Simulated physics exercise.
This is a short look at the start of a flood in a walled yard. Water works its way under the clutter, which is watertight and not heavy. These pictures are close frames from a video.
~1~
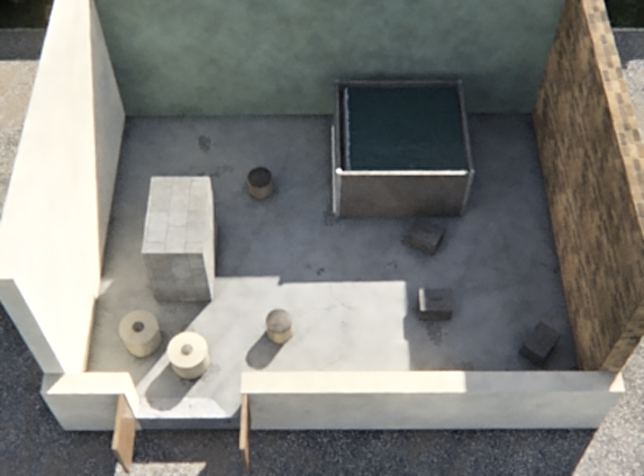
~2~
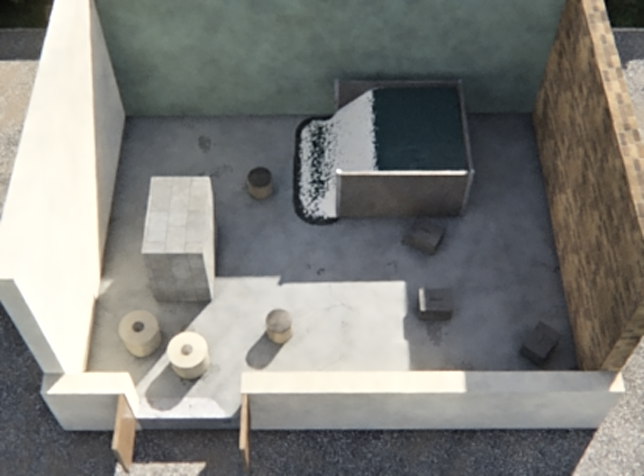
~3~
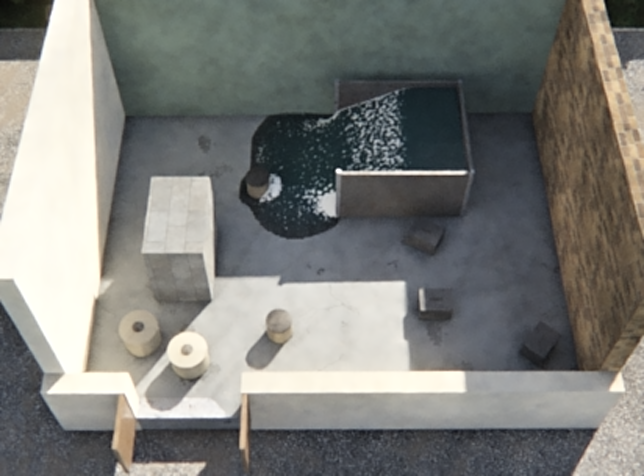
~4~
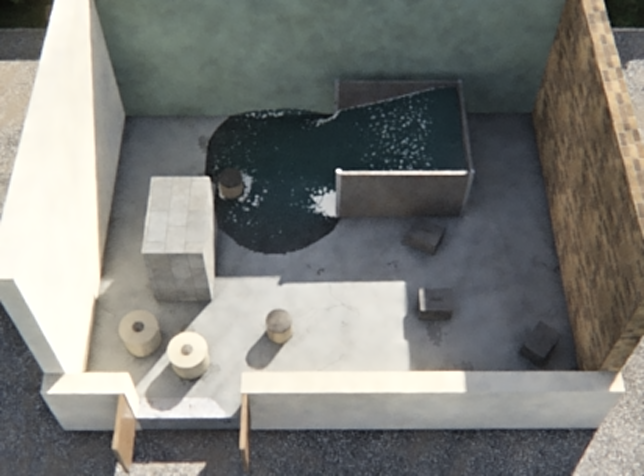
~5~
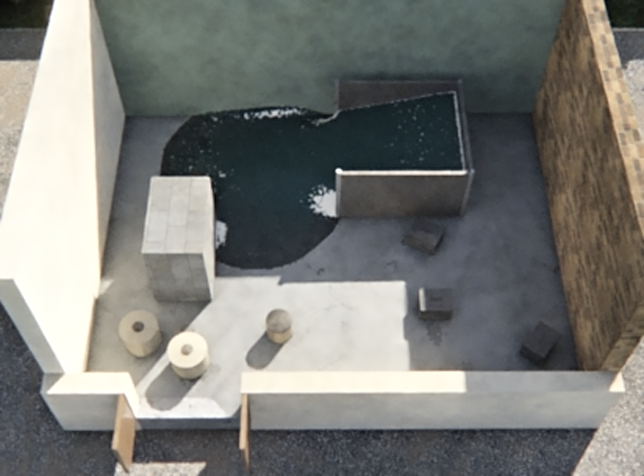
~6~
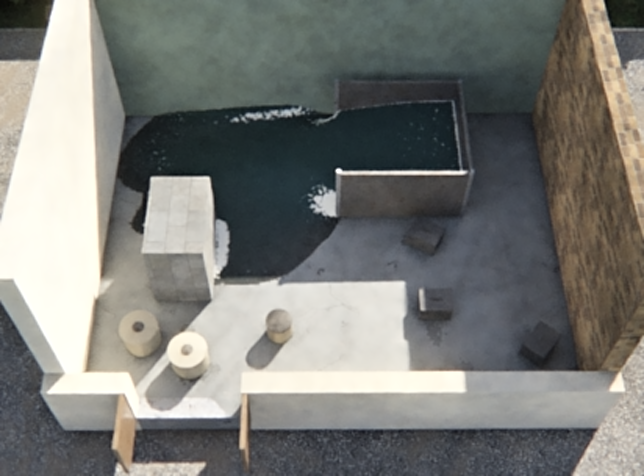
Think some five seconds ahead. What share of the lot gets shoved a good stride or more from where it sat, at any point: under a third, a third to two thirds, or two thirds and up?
A third to two thirds.
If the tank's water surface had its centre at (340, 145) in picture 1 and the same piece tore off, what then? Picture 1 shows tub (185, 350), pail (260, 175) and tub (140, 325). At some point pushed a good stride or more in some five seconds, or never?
Result per object - went far, went far, went far.
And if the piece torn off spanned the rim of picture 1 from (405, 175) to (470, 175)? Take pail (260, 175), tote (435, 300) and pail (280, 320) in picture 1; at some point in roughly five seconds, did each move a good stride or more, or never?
Lab note - in sequence: Never that far; made it that far; made it that far.
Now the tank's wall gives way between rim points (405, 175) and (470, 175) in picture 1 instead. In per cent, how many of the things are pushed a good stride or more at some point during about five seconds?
I'd guess close to 90 percent.
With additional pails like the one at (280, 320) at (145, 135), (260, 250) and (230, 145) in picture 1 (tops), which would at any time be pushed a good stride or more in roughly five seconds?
In sequence: Pushed clear, pushed clear, pushed clear.
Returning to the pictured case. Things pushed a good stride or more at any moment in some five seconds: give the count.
My count comes to 4.
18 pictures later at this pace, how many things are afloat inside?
My count is 0.
A moment on, 1 of 7 are well off their spots; 1 afloat.
Next, 2 of 7 are well off their spots; 3 afloat.
Later, 3 of 7 are well off their spots; 0 afloat.
In the end, 4 of 7 are well off their spots, and 4 have been at some point; 1 afloat.
